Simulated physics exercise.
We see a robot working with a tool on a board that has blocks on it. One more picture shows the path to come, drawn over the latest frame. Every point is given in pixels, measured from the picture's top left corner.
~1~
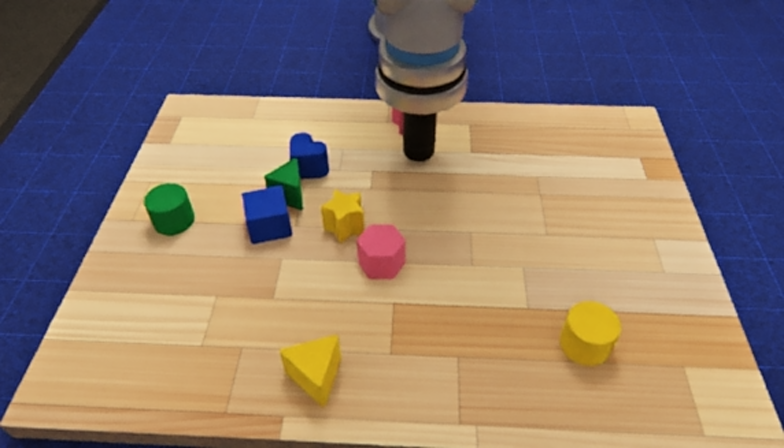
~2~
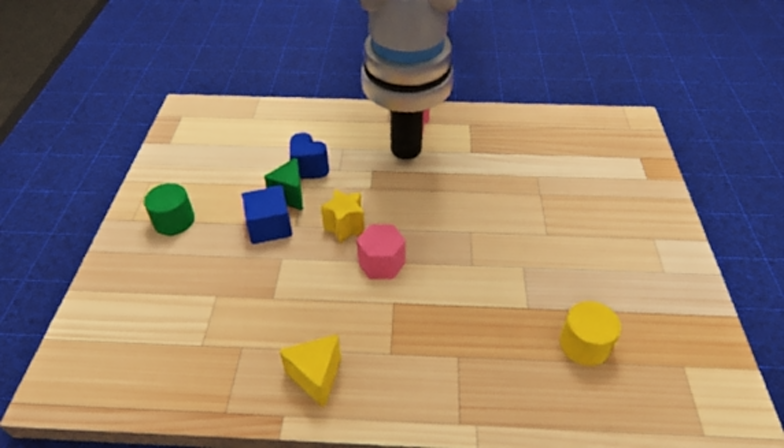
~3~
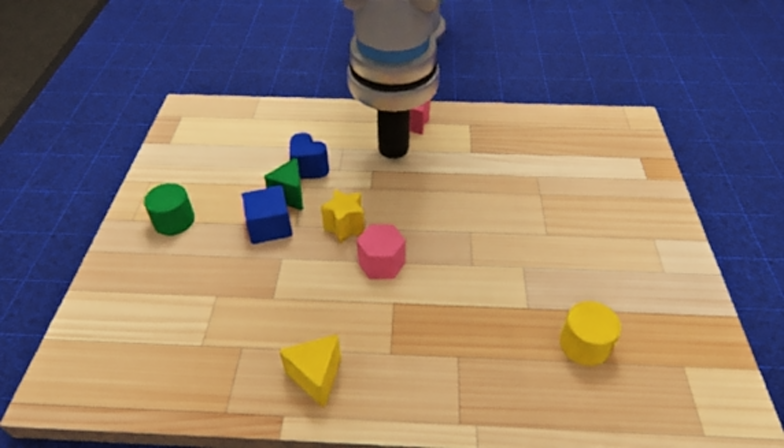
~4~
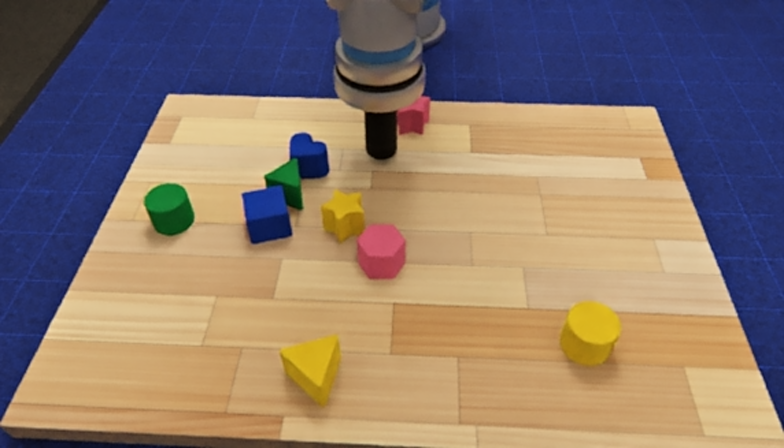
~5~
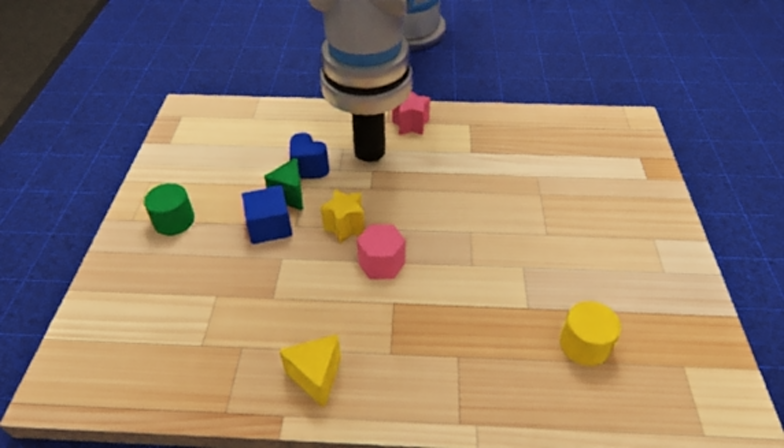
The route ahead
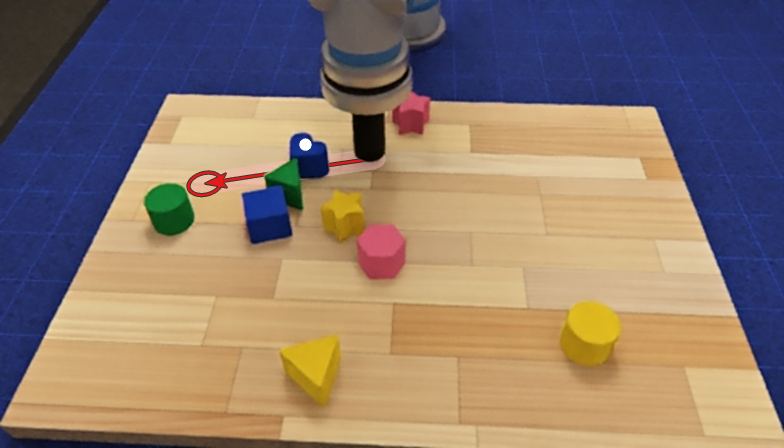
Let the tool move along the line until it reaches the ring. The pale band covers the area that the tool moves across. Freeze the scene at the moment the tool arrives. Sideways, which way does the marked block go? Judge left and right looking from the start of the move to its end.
Shifted right.
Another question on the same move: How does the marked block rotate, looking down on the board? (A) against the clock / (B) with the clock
B (with the clock)
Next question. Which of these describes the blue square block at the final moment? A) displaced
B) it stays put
B.
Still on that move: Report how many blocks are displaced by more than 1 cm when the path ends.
A single block is moved.
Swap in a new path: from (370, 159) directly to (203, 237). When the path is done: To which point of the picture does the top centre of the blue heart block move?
It will likely be found at (284, 146).
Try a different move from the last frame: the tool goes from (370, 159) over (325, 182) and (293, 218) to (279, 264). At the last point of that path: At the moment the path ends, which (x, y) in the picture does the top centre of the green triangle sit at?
I'd expect the centre of its top face to be at (264, 180).
Drawn move, in a line from (370, 159) to (205, 184); the dot is on the blue heart block.
The first path, step by step. One third of the way, tool (314, 160); blue heart block (276, 147).
Two thirds of the way, tool (260, 169); blue heart block (227, 146), turned 60° clockwise.
At the end, tool (203, 177); blue square block still; green triangle still; blue heart block (193, 141), turned 120° clockwise.
